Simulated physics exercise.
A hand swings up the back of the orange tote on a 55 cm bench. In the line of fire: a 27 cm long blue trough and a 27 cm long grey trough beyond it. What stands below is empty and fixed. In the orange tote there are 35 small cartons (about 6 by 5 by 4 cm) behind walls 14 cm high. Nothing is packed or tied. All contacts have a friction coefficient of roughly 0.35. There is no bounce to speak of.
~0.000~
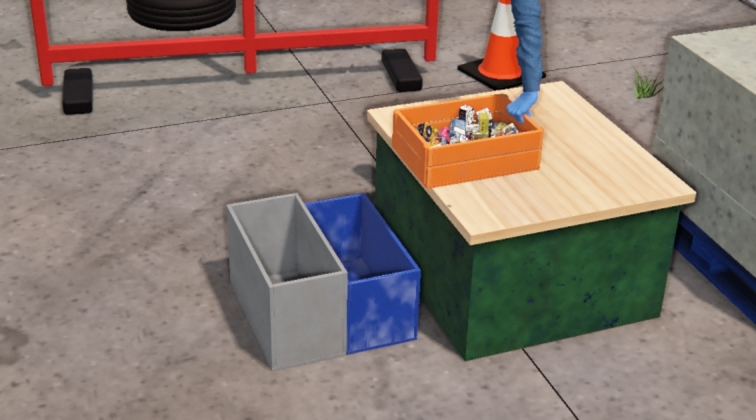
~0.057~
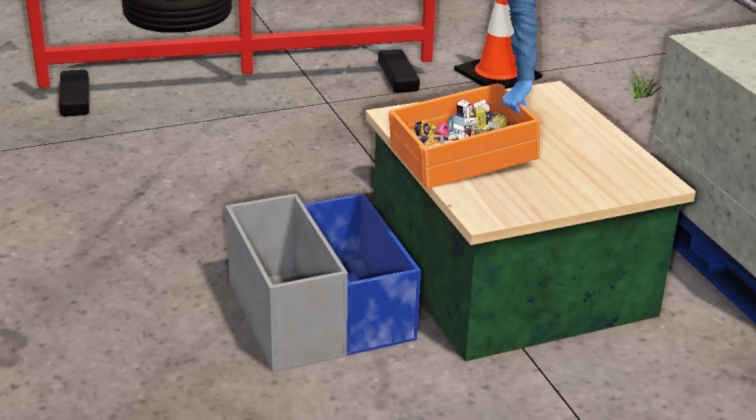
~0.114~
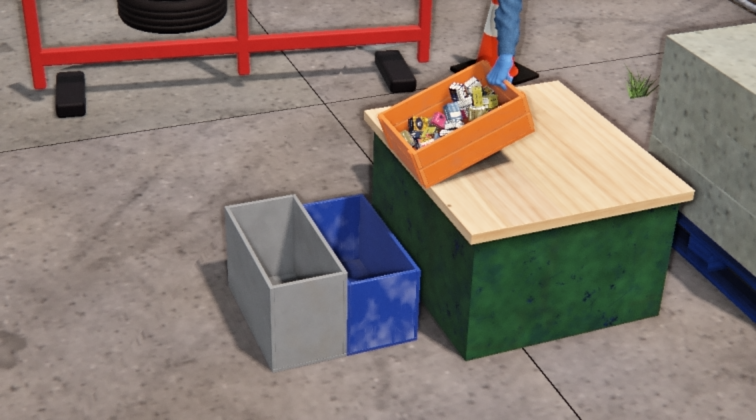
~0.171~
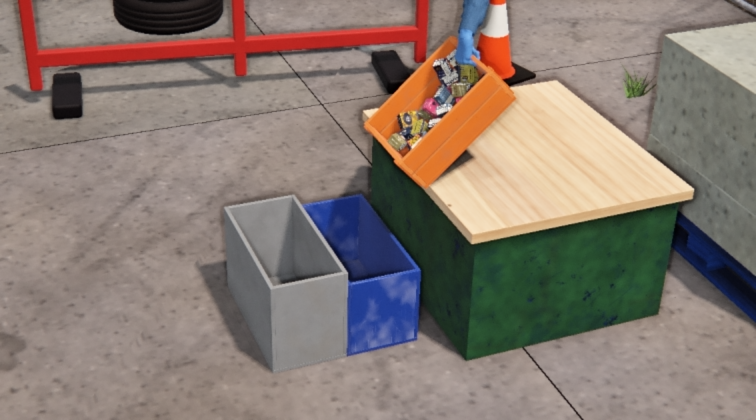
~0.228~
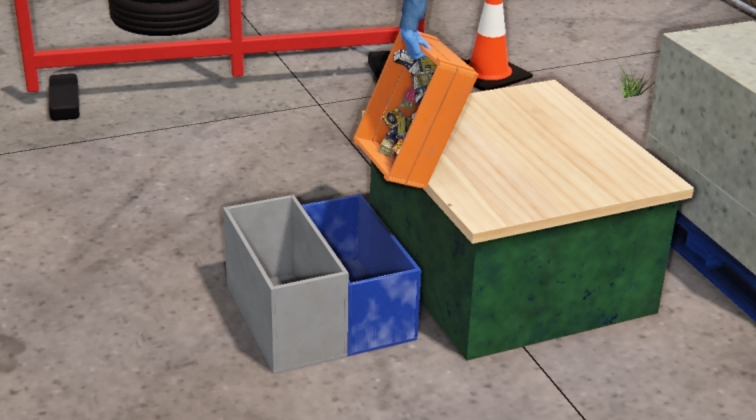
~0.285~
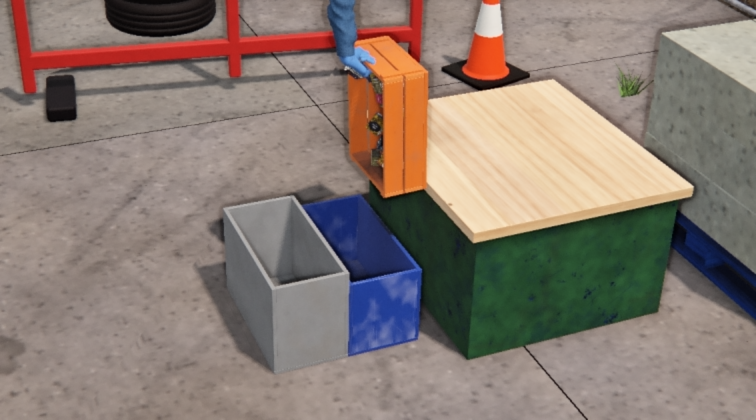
On a concrete yard, a blue-gloved hand tilting an orange tote of small items up onto its side at a bench's left edge.
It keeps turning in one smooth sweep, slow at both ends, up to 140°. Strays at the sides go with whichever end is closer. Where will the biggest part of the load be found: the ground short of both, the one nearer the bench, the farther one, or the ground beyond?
It is the grey trough, the second one.
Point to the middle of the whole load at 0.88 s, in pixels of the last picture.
At about (276, 318).
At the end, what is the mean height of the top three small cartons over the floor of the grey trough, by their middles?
About 9 cm.
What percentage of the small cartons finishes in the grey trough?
About 45 per cent.
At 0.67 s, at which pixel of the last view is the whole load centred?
At about (274, 312).
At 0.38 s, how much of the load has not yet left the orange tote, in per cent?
About 90 per cent.
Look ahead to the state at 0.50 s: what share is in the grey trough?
Some 5 per cent by then.
After 0.38 s, tilt 127°; 31 still in the orange tote and 4 in the air.
After 0.50 s, tilt 140°; 4 in the blue trough, 1 in the grey trough and 30 in the air.
After 0.67 s, tilt 140°; 10 in the blue trough, 16 in the grey trough, 5 on the ground beyond the grey trough and 4 in the air.
Final count (at 0.88 s), 10 in the blue trough, 16 in the grey trough and 9 on the ground beyond the grey trough.
